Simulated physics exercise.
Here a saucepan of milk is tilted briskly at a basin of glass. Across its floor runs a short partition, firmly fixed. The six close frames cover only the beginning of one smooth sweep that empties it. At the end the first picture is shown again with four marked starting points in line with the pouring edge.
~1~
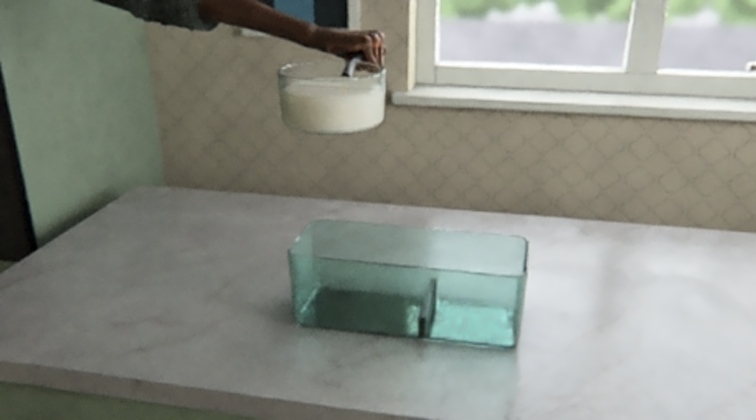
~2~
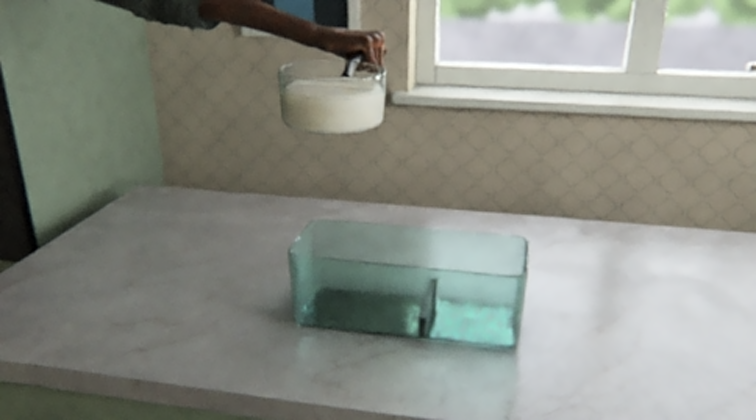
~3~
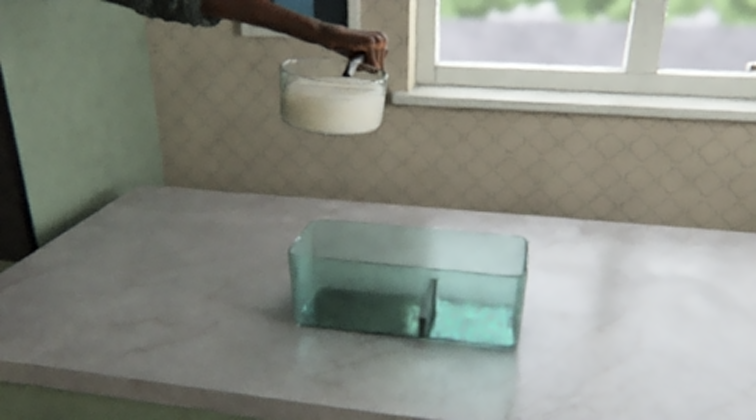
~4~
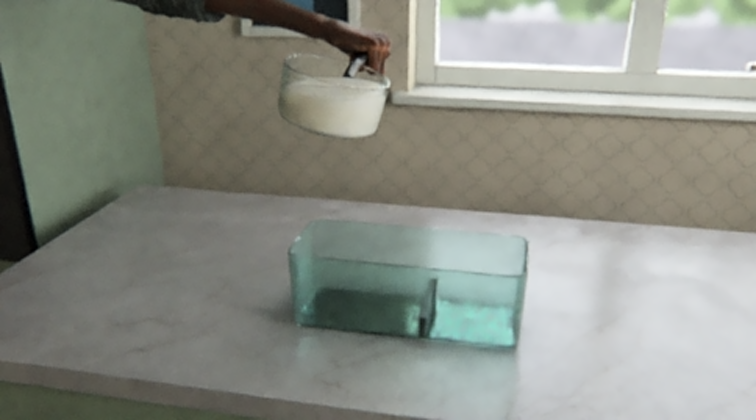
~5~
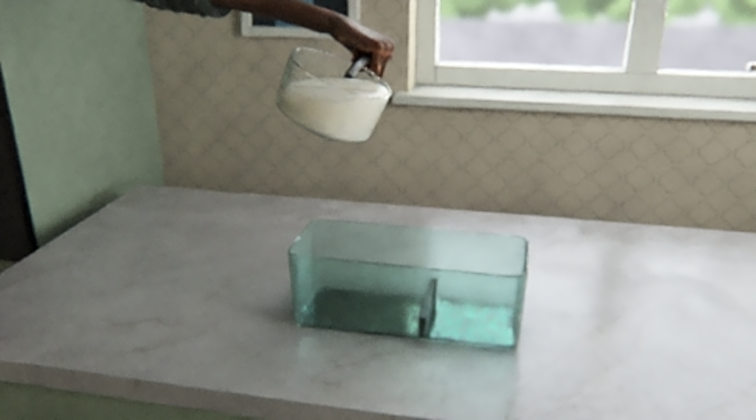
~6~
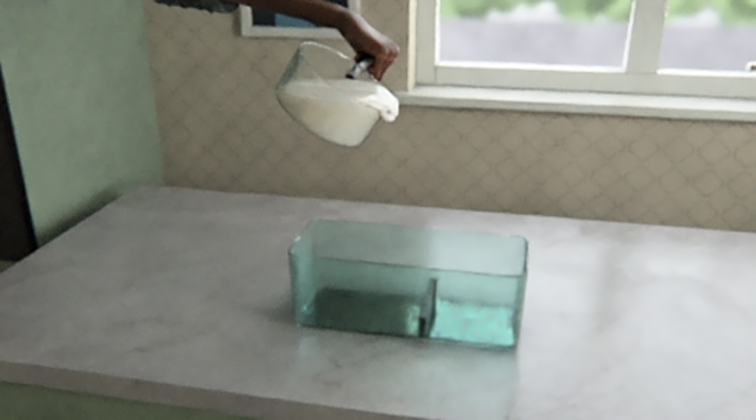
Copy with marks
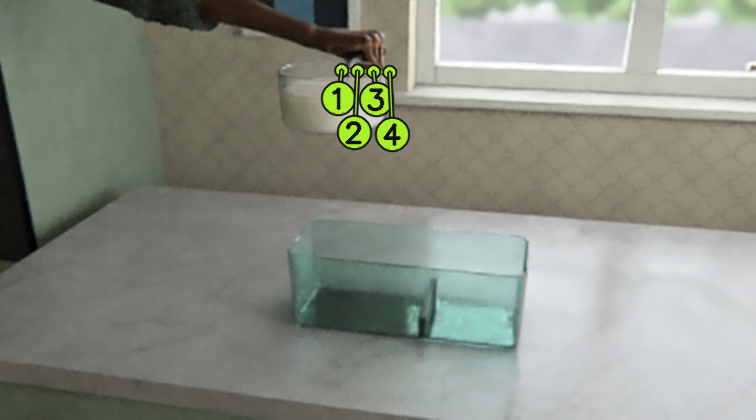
Hand tilting a clear saucepan of milk to the right above a divided glass basin on a counter, milk just cresting the lip.
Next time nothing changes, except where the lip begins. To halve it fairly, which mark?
3 is best.
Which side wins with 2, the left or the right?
The left side.
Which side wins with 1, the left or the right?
The left one.
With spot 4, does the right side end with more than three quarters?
No.
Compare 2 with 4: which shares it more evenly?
4.
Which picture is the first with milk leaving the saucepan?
Picture 6.
In lime, 1 at (341, 70); 2 at (357, 71); 3 at (373, 71); 4 at (389, 72).
If 1 is chosen, about 90 % ends left of the wall and 9 % right of it.
If 2 is chosen, about 71 % ends left of the wall and 27 % right of it.
If 3 is chosen, about 50 % ends left of the wall and 49 % right of it.
If 4 is chosen, about 39 % ends left of the wall and 59 % right of it.
